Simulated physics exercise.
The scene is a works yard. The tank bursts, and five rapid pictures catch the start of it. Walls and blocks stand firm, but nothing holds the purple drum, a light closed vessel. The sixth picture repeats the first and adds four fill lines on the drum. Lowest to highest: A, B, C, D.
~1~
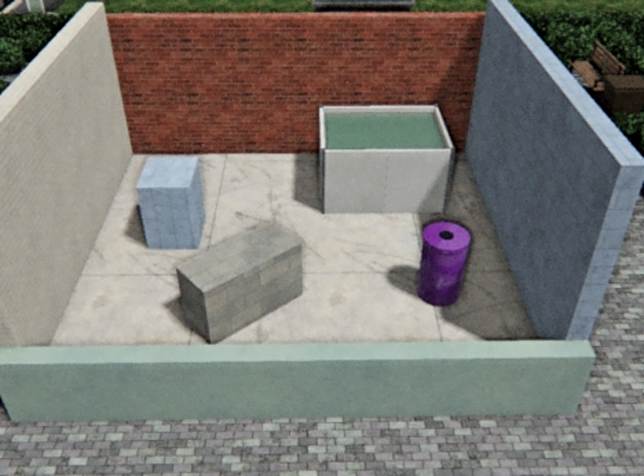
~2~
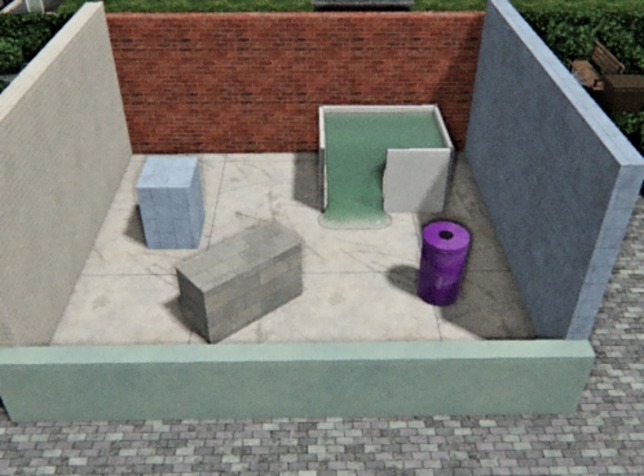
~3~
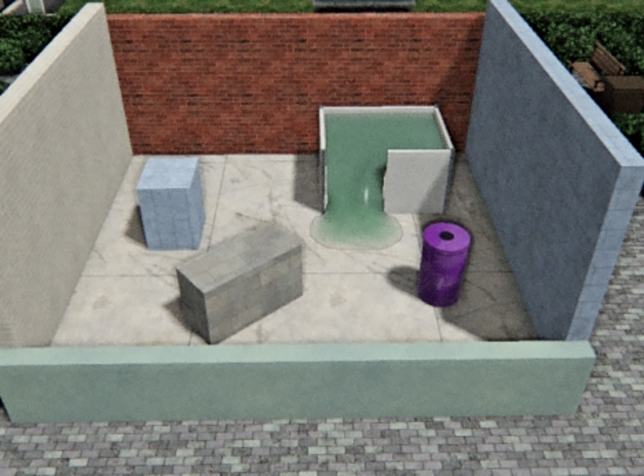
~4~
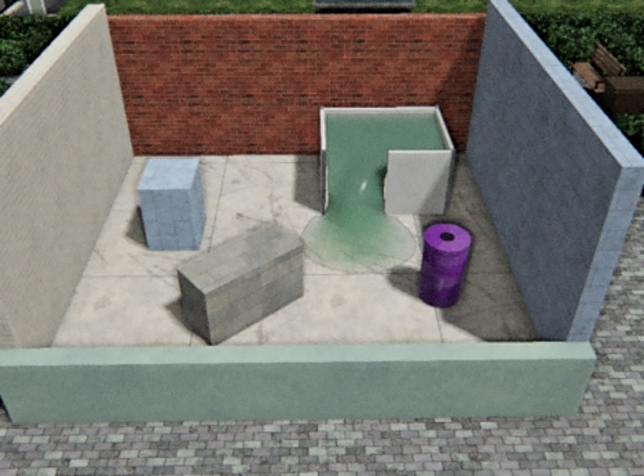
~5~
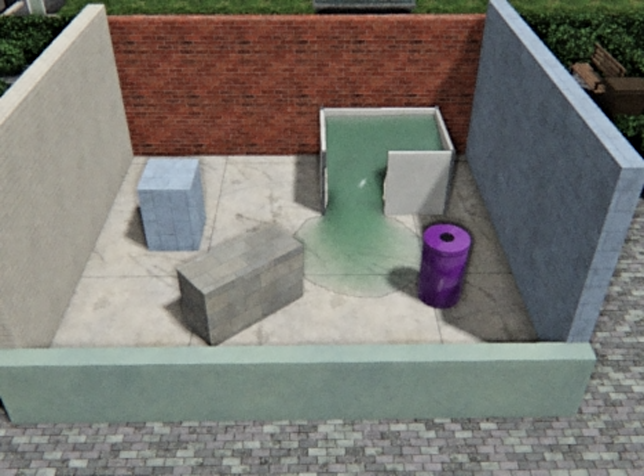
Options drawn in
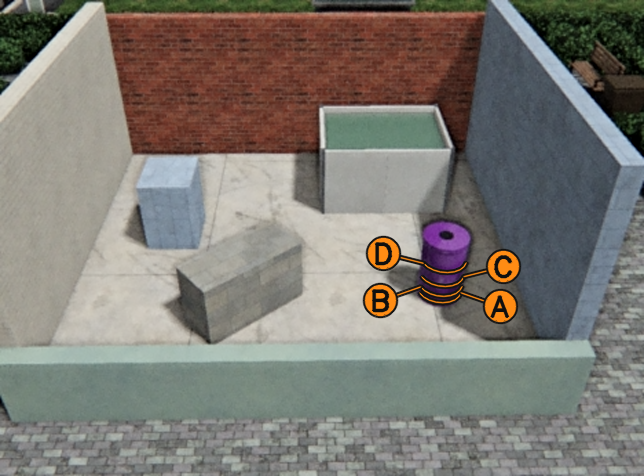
Green water poured out through a gap in the front of a pale tank in a walled yard, then spread across the paved floor in a widening puddle towards the purple drum.
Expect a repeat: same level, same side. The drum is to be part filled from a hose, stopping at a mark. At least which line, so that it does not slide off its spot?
It is C.
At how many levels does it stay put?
Two of them.
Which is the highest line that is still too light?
B it is.
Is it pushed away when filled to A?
Yes.
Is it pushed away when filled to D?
No.
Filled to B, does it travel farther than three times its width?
No, less.
In orange, A at (442, 302); B at (443, 296); C at (445, 286); D at (447, 272); from the bottom up A, B, C, D.
With A, it is pushed about 6 times its own width away.
With B, it is pushed about its own width away.
With C, it shifts by a finger or two and stays.
With D, it does not move.
